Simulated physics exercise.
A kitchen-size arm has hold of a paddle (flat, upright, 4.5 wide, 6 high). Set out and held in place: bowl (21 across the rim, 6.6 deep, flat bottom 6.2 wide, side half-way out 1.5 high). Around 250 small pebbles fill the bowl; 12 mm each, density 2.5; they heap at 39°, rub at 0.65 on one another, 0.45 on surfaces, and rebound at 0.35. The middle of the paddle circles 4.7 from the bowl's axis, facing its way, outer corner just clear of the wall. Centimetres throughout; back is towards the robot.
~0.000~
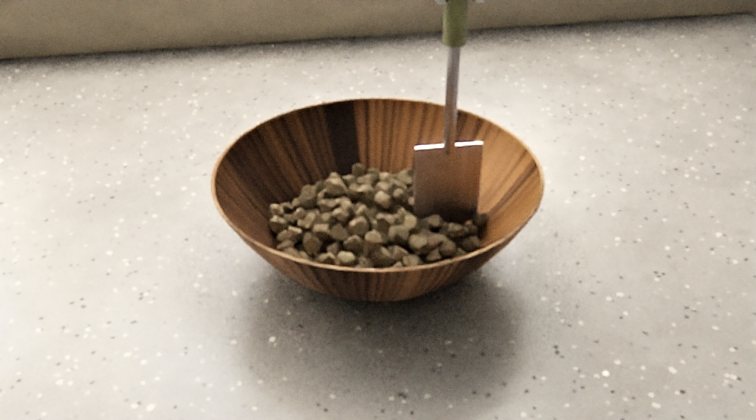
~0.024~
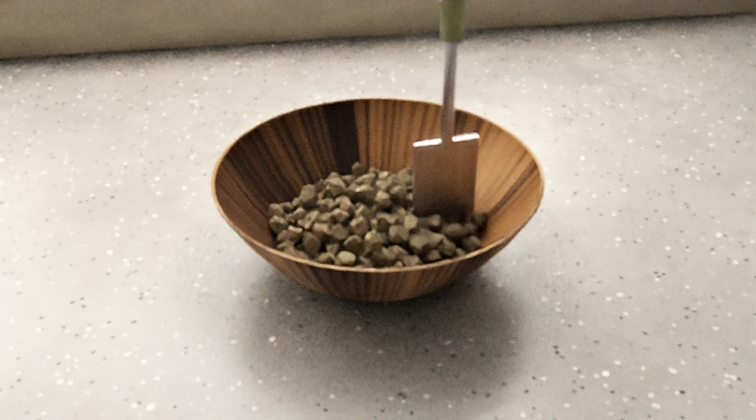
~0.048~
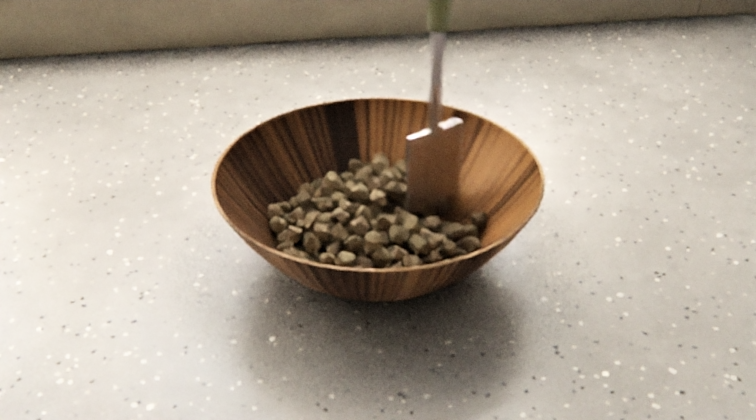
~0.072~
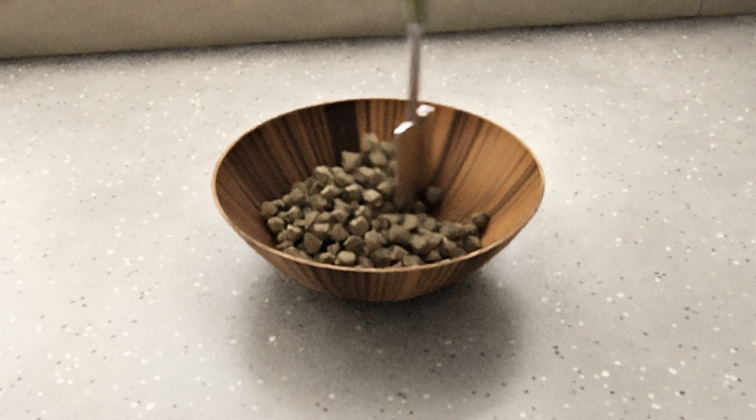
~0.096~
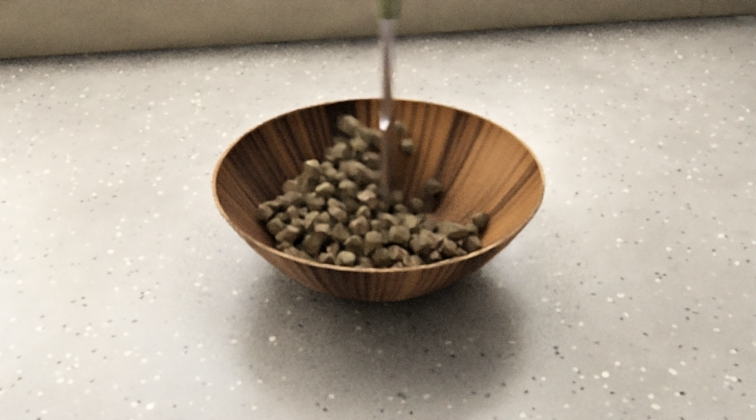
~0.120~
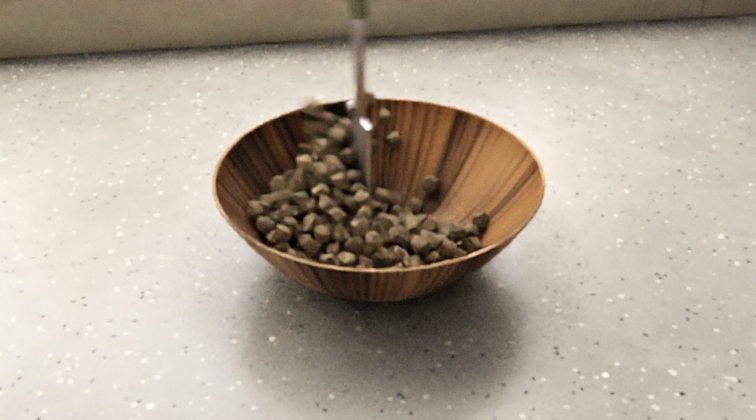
A striped brown wooden bowl, partly filled with small grey-brown pebbles, sits on a pale speckled countertop, seen from above at an angle by a still camera. A flat paddle on a thin metal shaft with a green upper part stands in the bowl's right side. It sweeps leftward around the back, turning edge-on as it pushes pebbles into a rising pile at the back left, with a few tumbling loose.
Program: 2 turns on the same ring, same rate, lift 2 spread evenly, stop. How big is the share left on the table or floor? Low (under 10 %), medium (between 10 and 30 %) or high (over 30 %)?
Share on the table or floor: Medium (between 10 and 30 %).
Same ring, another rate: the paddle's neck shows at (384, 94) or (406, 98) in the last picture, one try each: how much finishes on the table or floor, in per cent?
About 10 and 5 per cent.
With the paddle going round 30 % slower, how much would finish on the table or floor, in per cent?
It would be near 10 per cent.
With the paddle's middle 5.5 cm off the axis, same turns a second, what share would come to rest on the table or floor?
In that case some 15 per cent.
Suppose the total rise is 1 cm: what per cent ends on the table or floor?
About 25 per cent.
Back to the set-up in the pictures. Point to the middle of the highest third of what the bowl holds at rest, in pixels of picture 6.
At about (379, 216).
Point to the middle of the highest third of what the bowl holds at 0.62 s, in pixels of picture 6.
Around (382, 214).
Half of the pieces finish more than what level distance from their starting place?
About 9 cm.
By 0.37 s, 339° round, highest piece 10 above the table; 212 in the bowl, 18 on the table or floor, 21 in flight or on the tool.
By 0.62 s, 220° round, highest piece 6 above the table; 195 in the bowl, 53 on the table or floor, 3 in flight or on the tool.
By 0.94 s, 0° round, highest piece 5 above the table; 195 in the bowl, 56 on the table or floor.
By 1.64 s, 0° round, highest piece 5 above the table; 195 in the bowl, 56 on the table or floor.
Final count, 195 in the bowl, 56 on the table or floor. That is 22 % on the table or floor.
